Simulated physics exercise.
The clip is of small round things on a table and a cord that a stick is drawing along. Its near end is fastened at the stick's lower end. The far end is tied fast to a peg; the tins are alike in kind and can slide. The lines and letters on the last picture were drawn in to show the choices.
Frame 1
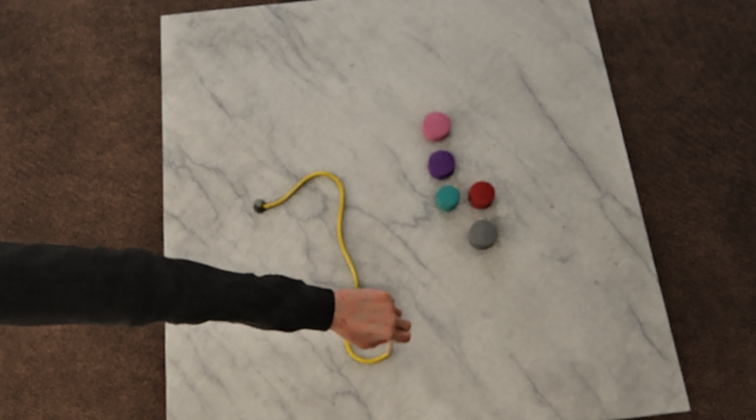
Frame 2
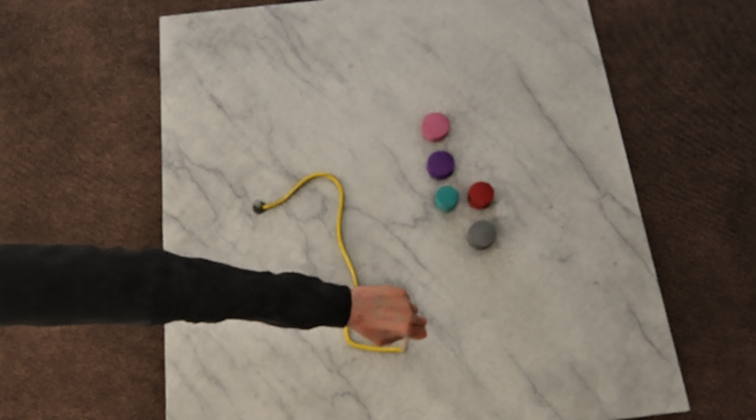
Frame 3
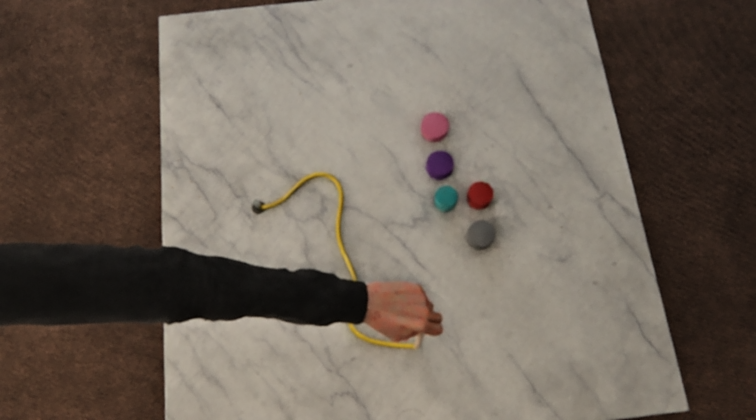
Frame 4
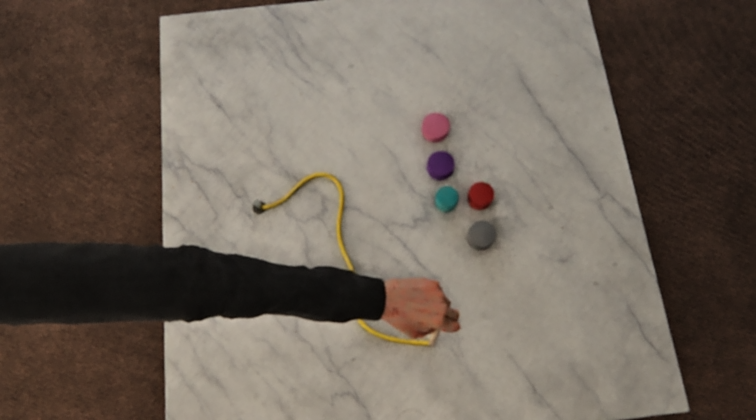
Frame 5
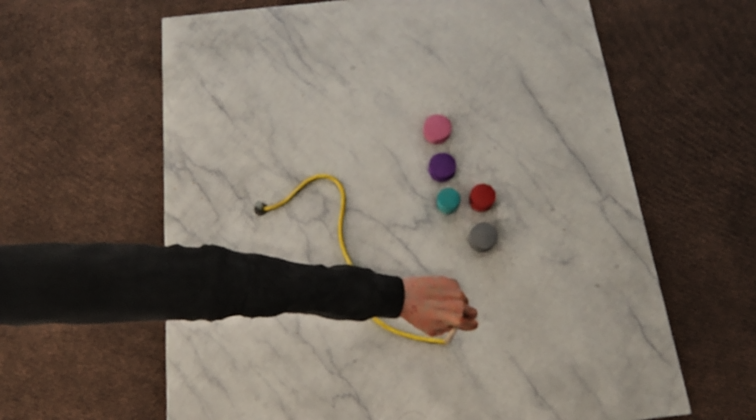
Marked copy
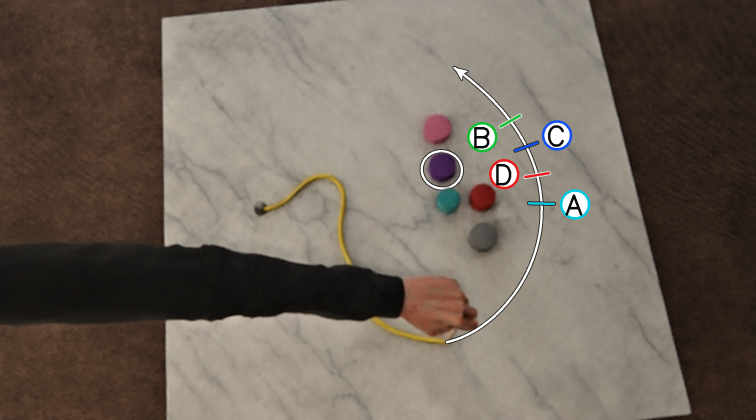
A hand in a dark sleeve reaches in from the left over a pale marble tabletop, seen from above against a brown floor. A yellow cord curves down from a small peg left of centre toward the hand, while pink, purple, turquoise, red and grey tins sit right of centre. The hand moves steadily a short way right, drawing the cord's lower bend straighter, and the tins stay put.
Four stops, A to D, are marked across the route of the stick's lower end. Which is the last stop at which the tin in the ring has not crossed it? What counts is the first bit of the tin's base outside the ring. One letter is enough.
It should halt at B.
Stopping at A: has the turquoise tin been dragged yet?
By then, no.
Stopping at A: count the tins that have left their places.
By then, none.
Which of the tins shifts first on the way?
Grey.
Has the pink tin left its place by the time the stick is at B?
No.
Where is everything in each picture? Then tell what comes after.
Purple tin (442, 165); red tin (482, 195); pink tin (436, 127), in the first frame.
Pink tin (436, 127); peg (258, 205), in the second frame.
Turquoise tin (446, 199); grey tin (481, 235), in the third frame.
Purple tin (441, 166); red tin (481, 196), in the fourth frame.
Pink tin (437, 129); peg (260, 207); turquoise tin (448, 201), in the fifth frame.
On the marked copy, A at (542, 204); B at (510, 121); C at (526, 147); D at (537, 175); the ring at (442, 170); the route from (447, 342) via (541, 200) to (455, 68).
Taking B. A third of the way, foot of the stick (522, 282); purple tin (442, 168).
Two thirds of the way, foot of the stick (540, 191); grey tin (482, 232); purple tin (442, 168).
When it is over, foot of the stick (510, 121); turquoise tin (437, 195); grey tin (459, 186); purple tin (442, 167); red tin (477, 169); the purple tin is still in its ring.
As for the rest, A is safe but short; C is safe but short; D is safe but short.
